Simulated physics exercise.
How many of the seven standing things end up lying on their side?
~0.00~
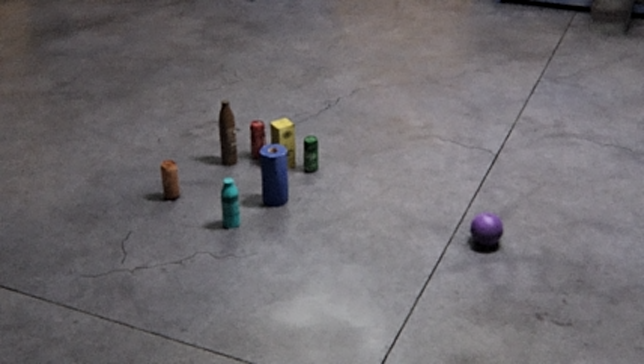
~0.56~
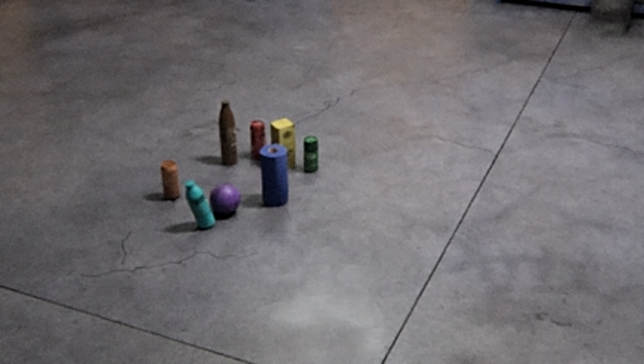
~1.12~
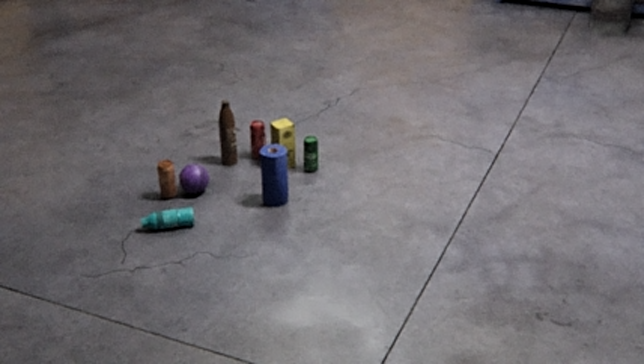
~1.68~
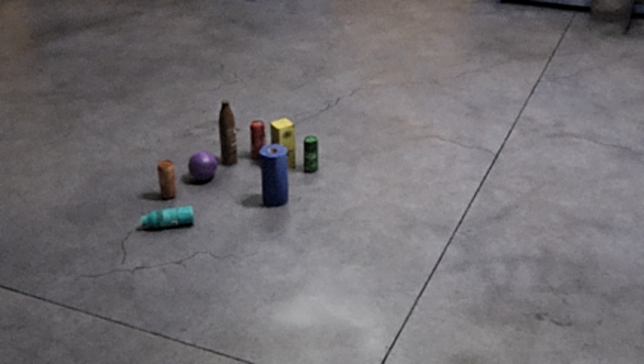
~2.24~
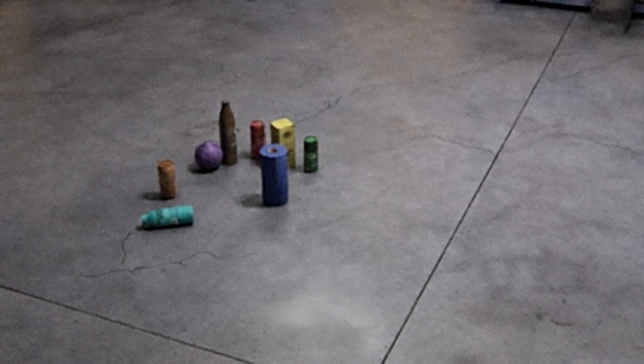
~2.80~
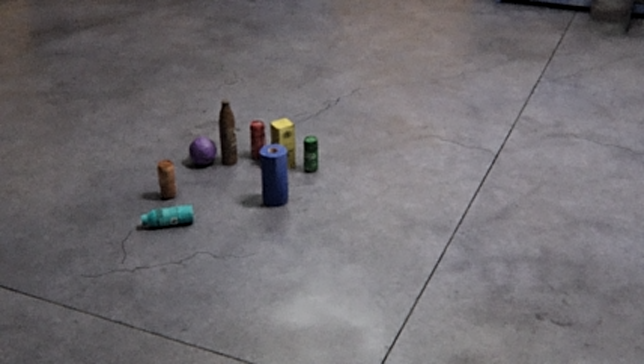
One of them does. The turquoise bottle is lying on the floor at the end, while the others remain upright.
On a grey concrete floor crossed by seams and thin cracks, seen from above by a still camera, seven household things stand in a loose group left of centre. A brown bottle, red can, yellow carton and green can are at the back, with an orange can, turquoise bottle and blue roll nearer. A purple ball rolls left from the right side to the turquoise bottle, which leans and topples onto its side. The ball carries on to the orange can, then turns away toward the brown bottle. It ends just left of the brown bottle, with everything else still upright.
